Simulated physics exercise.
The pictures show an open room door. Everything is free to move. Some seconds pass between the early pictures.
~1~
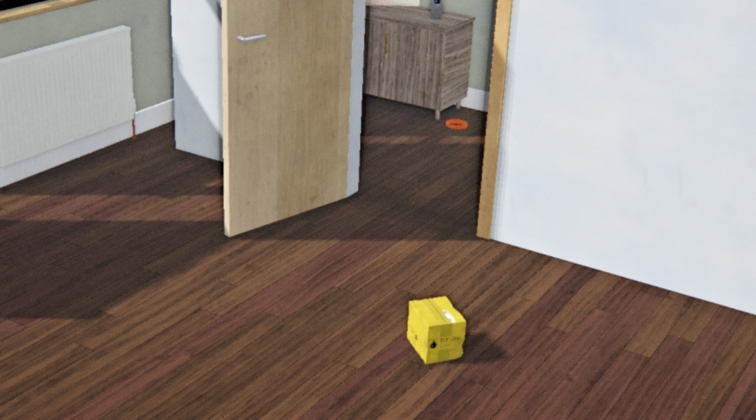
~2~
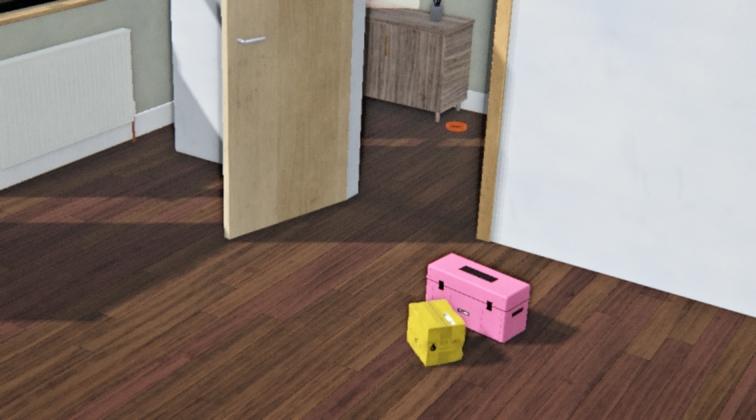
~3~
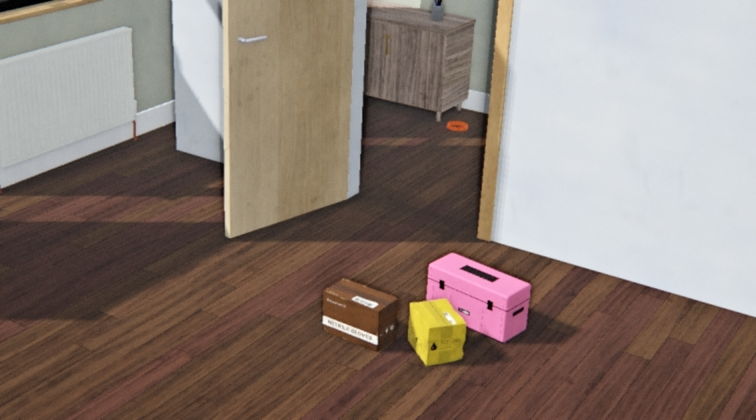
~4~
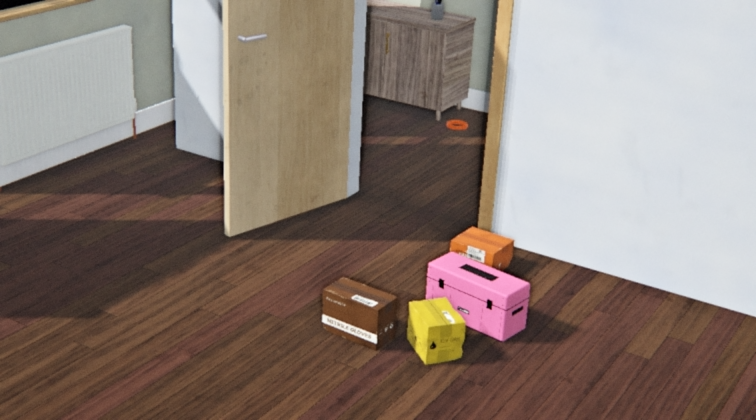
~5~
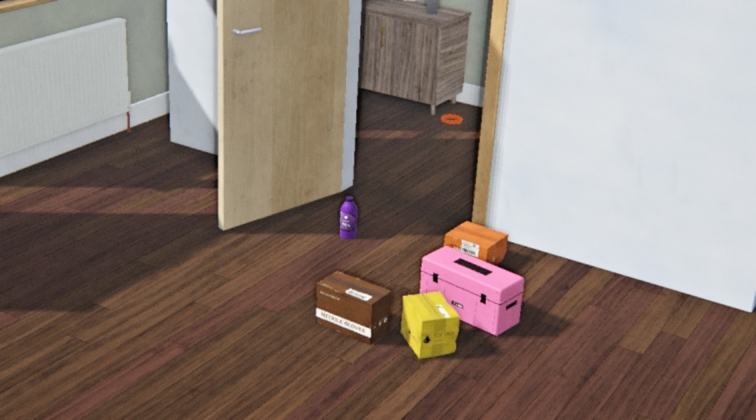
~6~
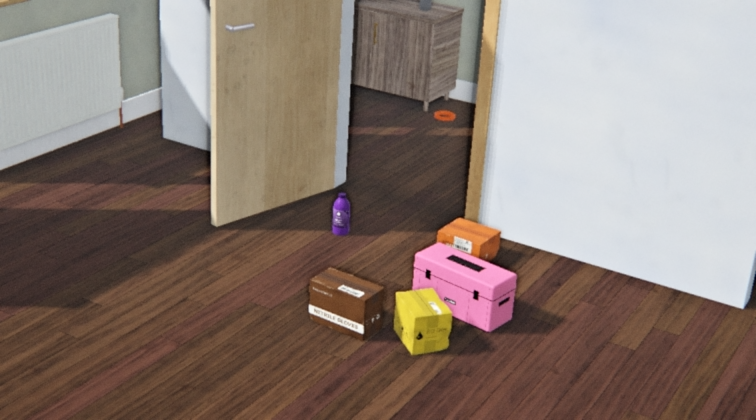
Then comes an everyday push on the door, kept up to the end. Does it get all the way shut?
The door shuts.
Then, 0.90 s after the last picture, open by 69°.
Then, 1.40 s after the last picture, open by 37°; purple bottle slid well along near (383, 213).
Then, 1.70 s after the last picture, open by 16°; purple bottle slid well along near (420, 207).
Then, 1.90 s after the last picture, open by 2°; purple bottle slid well along near (441, 200).
At rest, open by 0°; moved from the start, purple bottle; the other 4 in place. Seen from the same camera at the end, purple bottle near (456, 192).
